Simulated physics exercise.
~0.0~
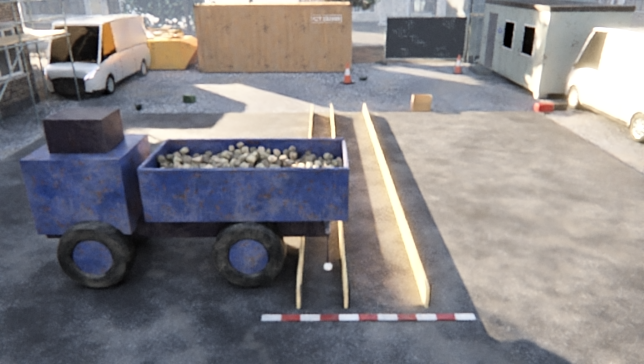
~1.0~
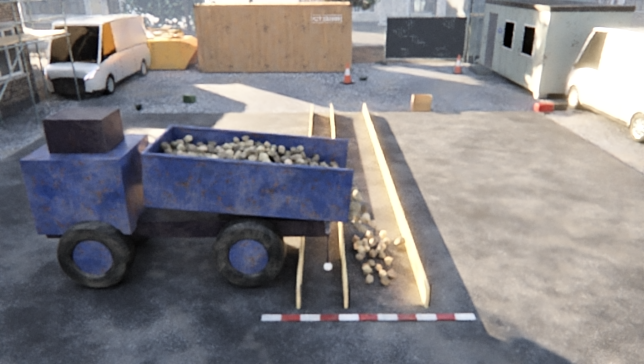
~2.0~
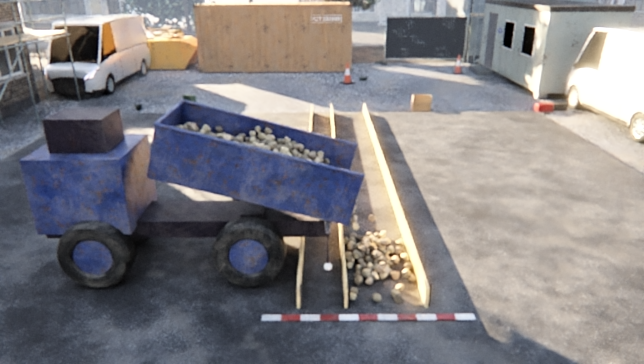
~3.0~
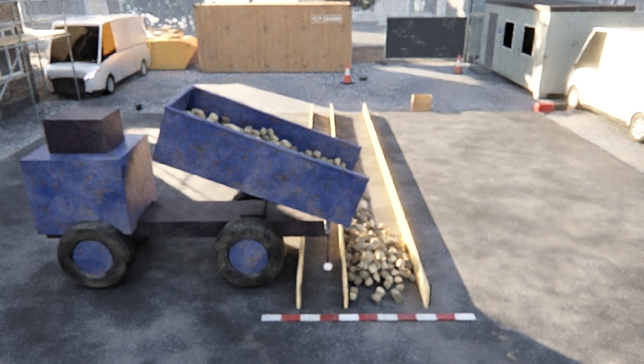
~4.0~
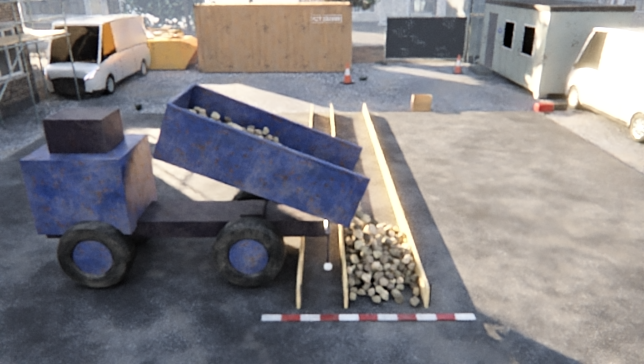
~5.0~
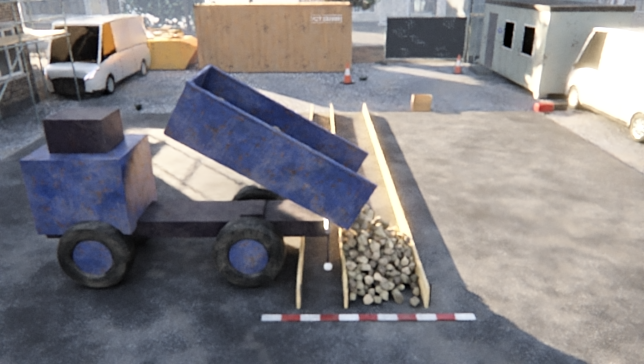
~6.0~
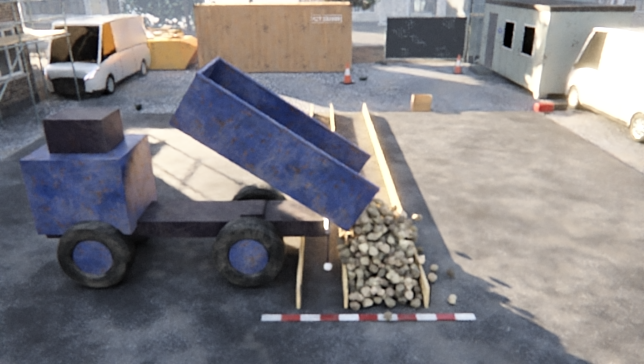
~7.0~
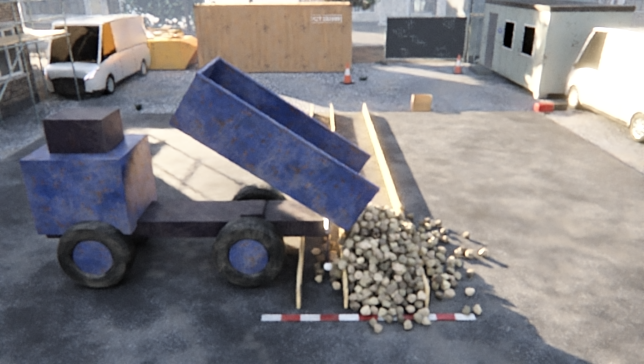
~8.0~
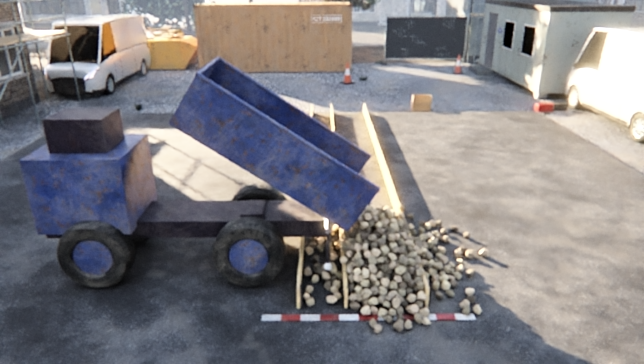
Blue tipping truck raising its bed and pouring pale rocks between wooden boards, the heap finally spilling around them across a striped staff.
